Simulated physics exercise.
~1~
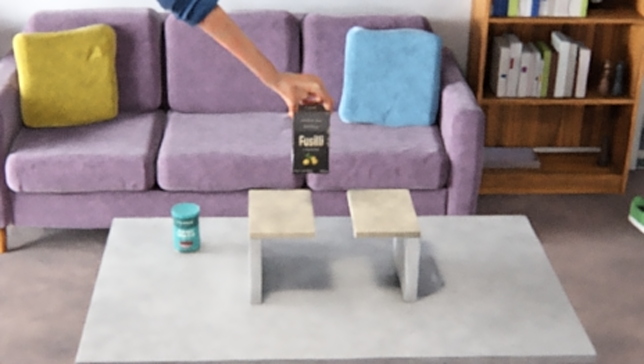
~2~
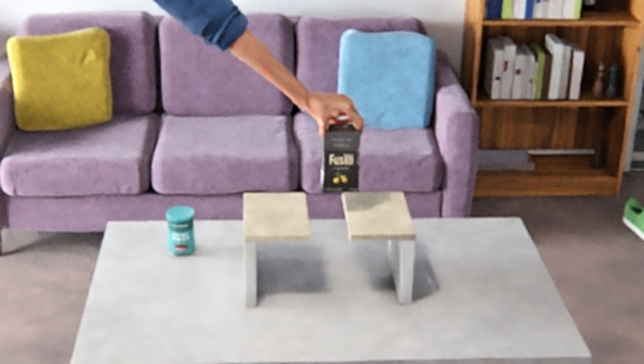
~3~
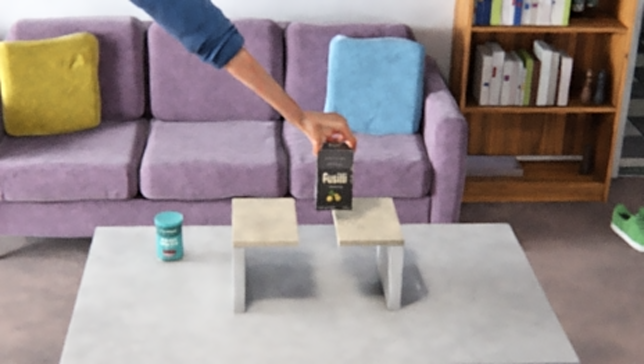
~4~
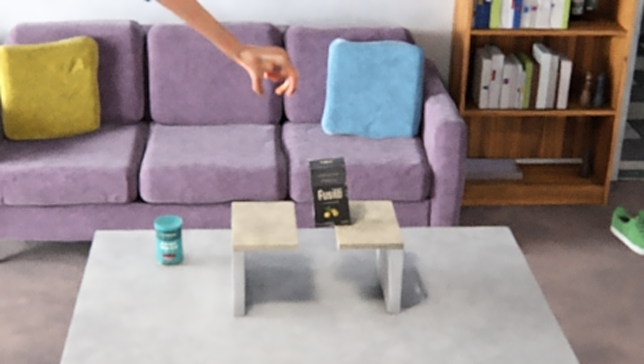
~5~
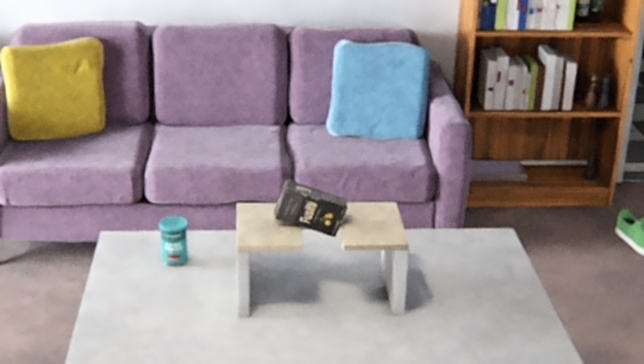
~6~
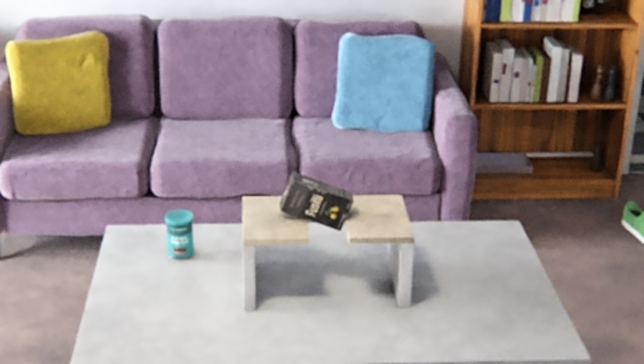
A hand lowering a black carton onto a gapped stand and letting go, the carton tipping left and resting across the gap.
